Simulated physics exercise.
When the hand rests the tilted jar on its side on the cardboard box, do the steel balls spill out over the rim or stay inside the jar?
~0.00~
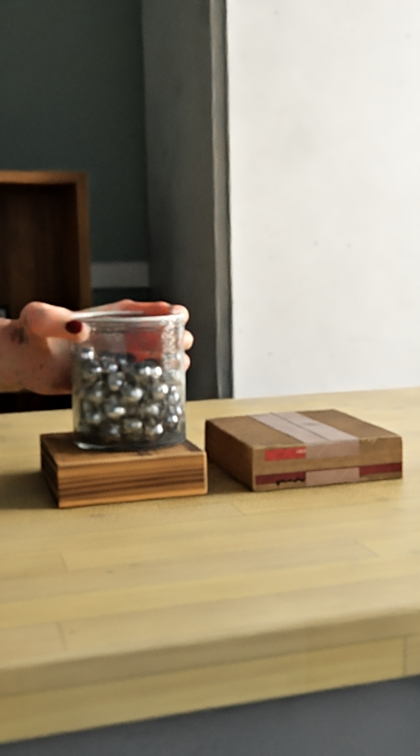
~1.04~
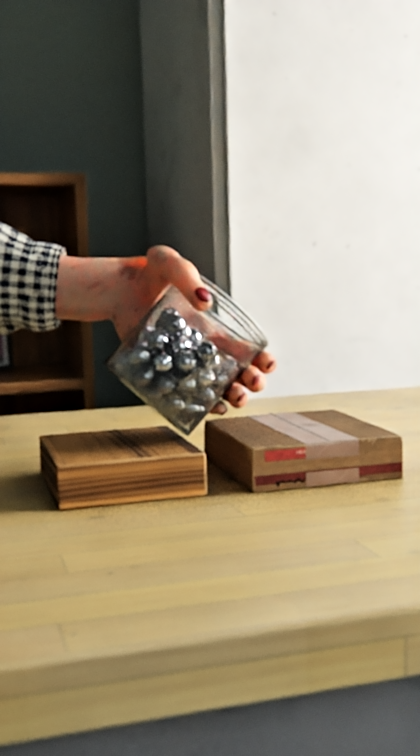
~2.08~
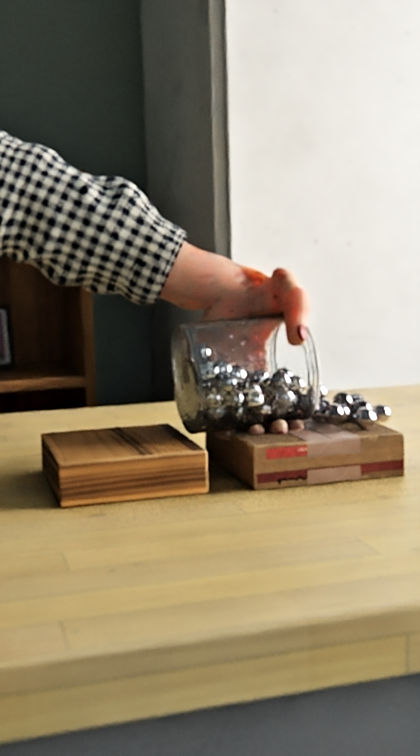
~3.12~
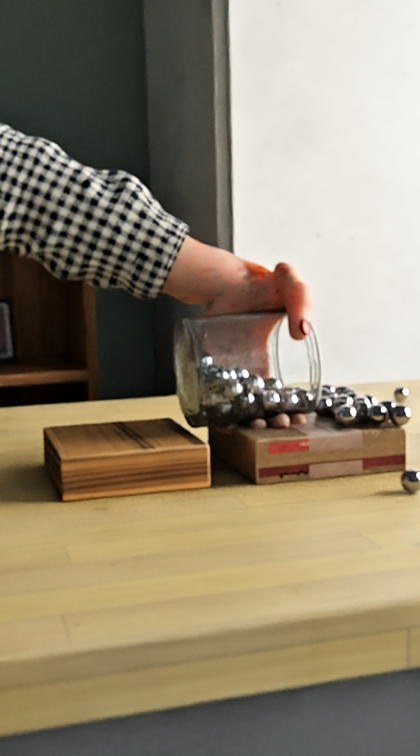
The steel balls spill out over the rim onto the cardboard box, though some remain inside the jar.
The footage shows a hand lifting a glass jar of shiny steel balls off a wooden block, tilting it rightward and resting it on its side on a taped cardboard box, where many balls spill out and one sits on the table.
